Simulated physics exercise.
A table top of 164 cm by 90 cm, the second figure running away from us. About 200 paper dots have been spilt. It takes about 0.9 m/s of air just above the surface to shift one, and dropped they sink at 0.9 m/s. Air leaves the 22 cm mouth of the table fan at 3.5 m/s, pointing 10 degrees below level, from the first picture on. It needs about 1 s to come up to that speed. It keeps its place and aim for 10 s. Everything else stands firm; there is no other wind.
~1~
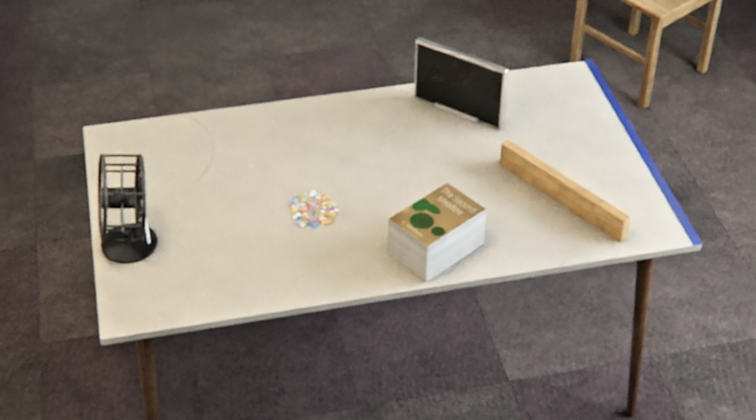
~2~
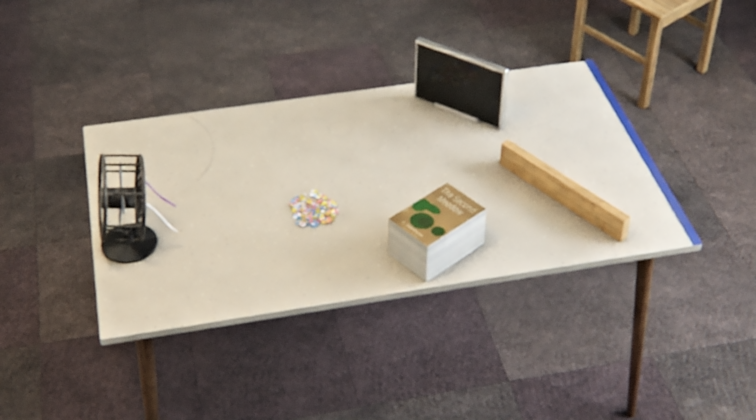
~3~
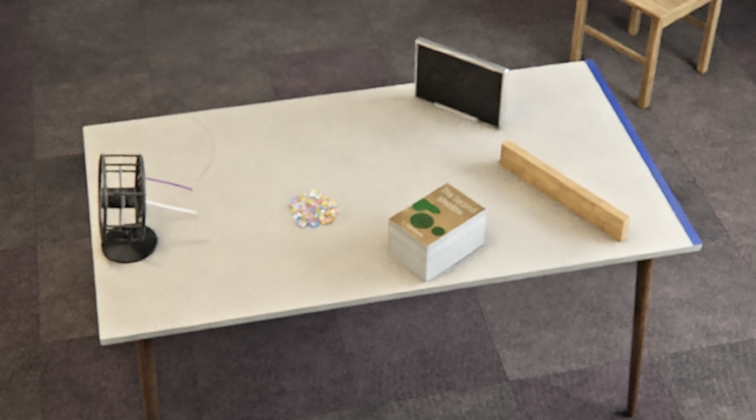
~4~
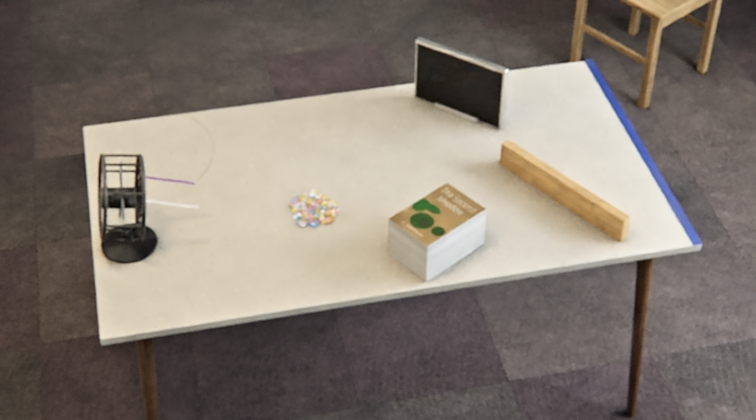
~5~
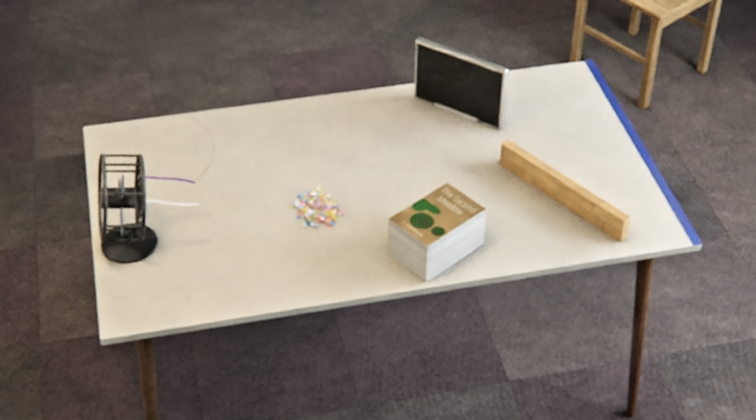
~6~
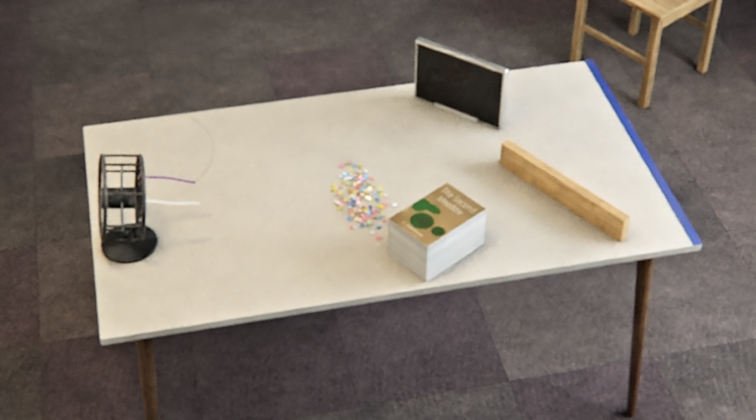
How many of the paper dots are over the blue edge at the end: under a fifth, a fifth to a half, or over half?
Of the paper dots, from a fifth to a half end over the blue edge.
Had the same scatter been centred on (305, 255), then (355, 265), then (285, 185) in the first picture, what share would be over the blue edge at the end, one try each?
In that order: 0 %, 0 %, 2 %.
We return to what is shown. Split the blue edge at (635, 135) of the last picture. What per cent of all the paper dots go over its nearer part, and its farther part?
About 10 % nearer and 20 % farther.
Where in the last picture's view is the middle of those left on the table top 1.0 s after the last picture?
At about (468, 117).
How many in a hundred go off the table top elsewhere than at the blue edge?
About 40 %.
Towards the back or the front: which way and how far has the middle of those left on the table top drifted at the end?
Towards the back, some 35 cm.
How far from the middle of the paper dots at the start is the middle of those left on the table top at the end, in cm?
About 65 cm.
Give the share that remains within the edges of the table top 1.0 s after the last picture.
Some 50 per cent.
Then, 1.0 s after the last picture the count stands so, 22 % are over the blue edge; the middle of those still in play is near (480, 122).
Then, 2.2 s after the last picture the count stands so, 24 % are over the blue edge; the middle of those still in play is near (456, 113).
Then, 4.6 s after the last picture the count stands so, 26 % are over the blue edge; the middle of those still in play is near (456, 113).
Then, 9.1 s after the last picture, at the end, 31 % are over the blue edge; the middle of those still in play is near (456, 113).
